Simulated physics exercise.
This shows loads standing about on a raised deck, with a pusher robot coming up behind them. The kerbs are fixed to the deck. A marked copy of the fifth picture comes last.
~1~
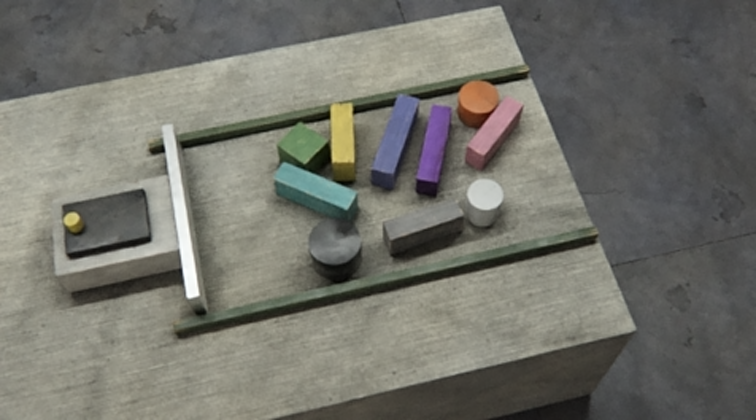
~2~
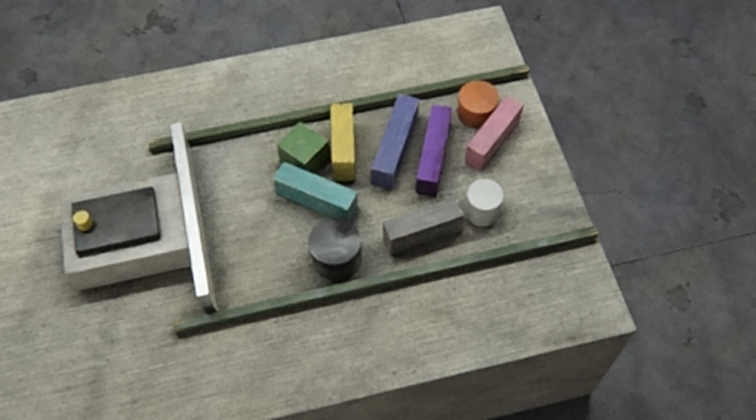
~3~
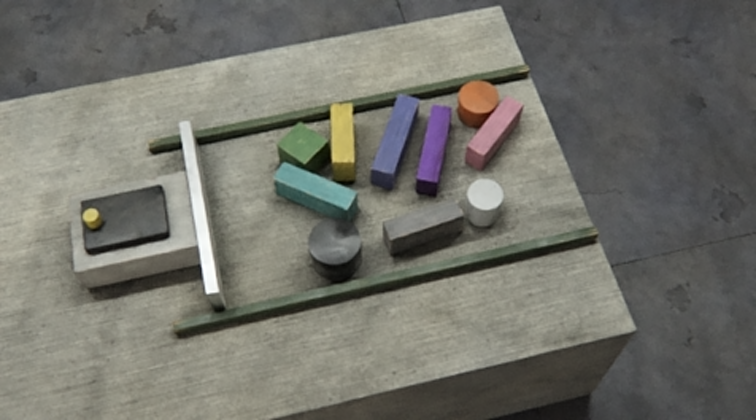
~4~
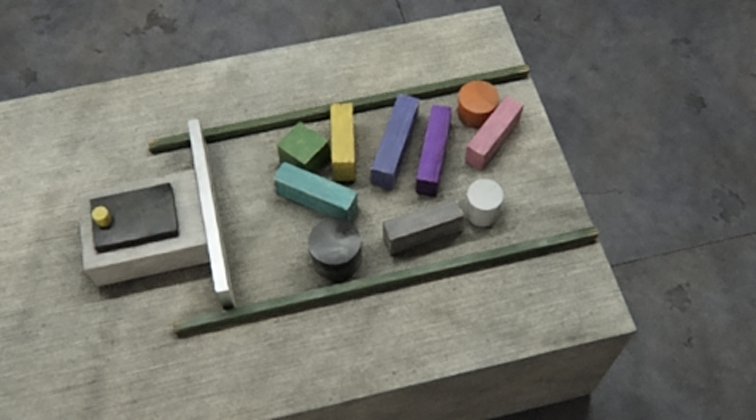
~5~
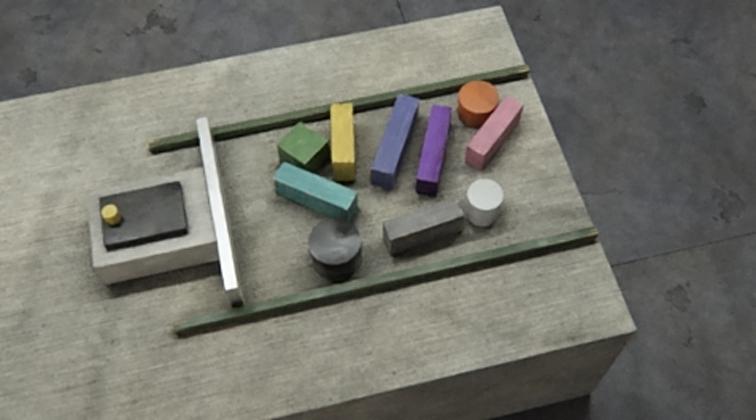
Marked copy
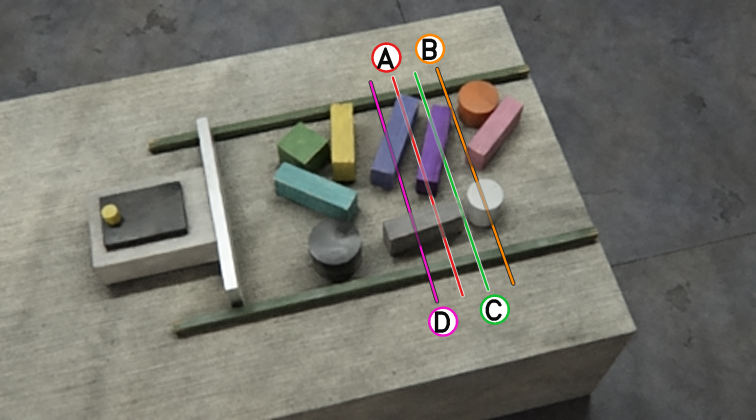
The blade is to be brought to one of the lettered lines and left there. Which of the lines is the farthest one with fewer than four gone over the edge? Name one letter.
It should halt at B.
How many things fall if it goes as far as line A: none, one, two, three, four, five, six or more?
By then, none.
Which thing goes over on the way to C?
The white canister.
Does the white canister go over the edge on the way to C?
By then, yes.
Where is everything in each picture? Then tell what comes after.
The first picture shows yellow bar (343, 142); purple stick (434, 150); pink bar (494, 133).
The second picture shows robot (122, 218); turquoise bar (316, 192).
The third picture shows robot (132, 216); green crate (304, 151).
The fourth picture shows robot (141, 214); white canister (484, 203).
The fifth picture shows robot (149, 213); black canister (335, 249); yellow bar (343, 142); purple stick (434, 150).
On the marked copy, A at (425, 179); B at (472, 168); C at (449, 173); D at (401, 184).
Following B. Soon after the start, robot (246, 192); black canister (358, 245); green crate (332, 145).
Later, robot (340, 172); white canister (551, 177); pink bar (514, 136).
In the end, robot (410, 157); orange canister over the edge; white canister over the edge; three fallen.
As for the rest, A is within the limit but short; C is within the limit but short; D is within the limit but short.
